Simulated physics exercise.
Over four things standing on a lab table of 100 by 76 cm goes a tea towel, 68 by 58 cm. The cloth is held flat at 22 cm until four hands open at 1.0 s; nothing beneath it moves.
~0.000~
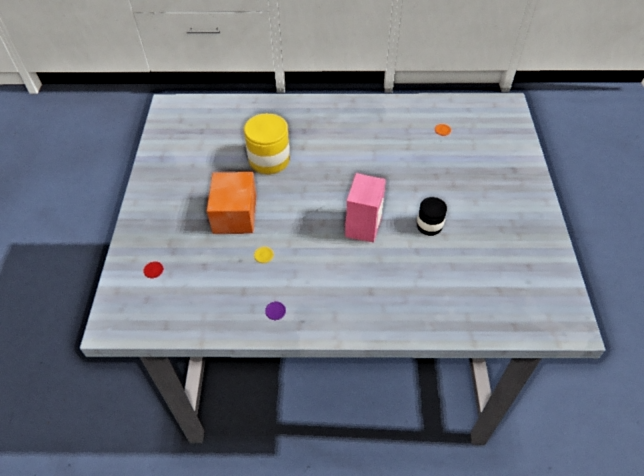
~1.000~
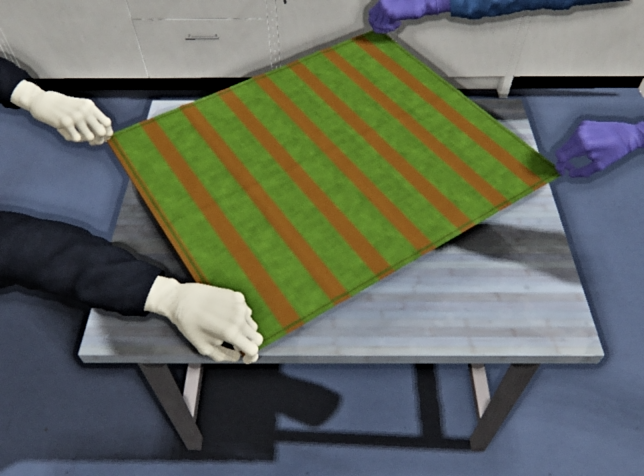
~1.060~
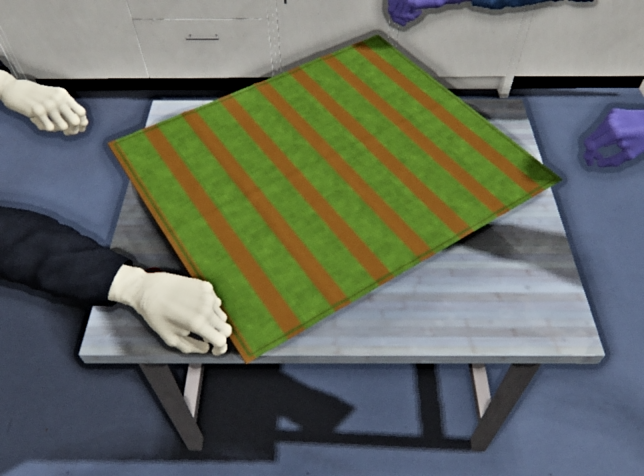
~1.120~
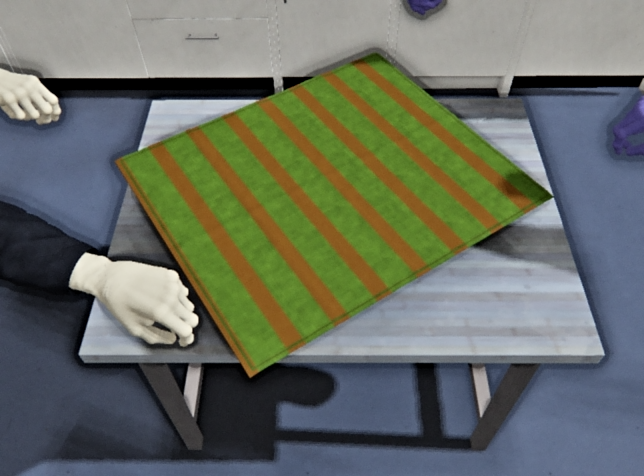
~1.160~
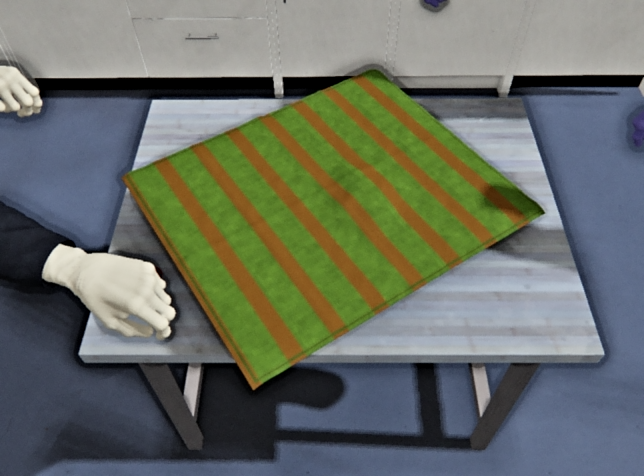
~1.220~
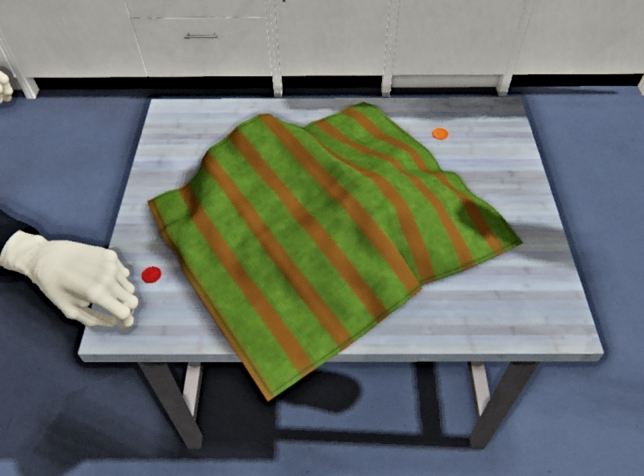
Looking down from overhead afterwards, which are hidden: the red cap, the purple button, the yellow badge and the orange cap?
The red cap stays uncovered, the purple button vanishes under it, the yellow badge vanishes under it, the orange cap still shows.
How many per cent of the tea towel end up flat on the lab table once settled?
I'd say close to 35 in a hundred.
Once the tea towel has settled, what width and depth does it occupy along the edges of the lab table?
It spans close to 80 centimetres sideways and close to 74 centimetres in depth.
After 1.4 s, 35 % of it is down, spanning 81 by 77 cm, above purple button, yellow badge.
After 1.6 s, 35 % of it is down, spanning 80 by 76 cm, above purple button, yellow badge.
After 1.7 s, 35 % of it is down, spanning 80 by 76 cm, above purple button, yellow badge.
After 1.9 s, 35 % of it is down, spanning 80 by 72 cm, above purple button, yellow badge.
After 2.7 s, 35 % of it is down, spanning 80 by 74 cm, above purple button, yellow badge.
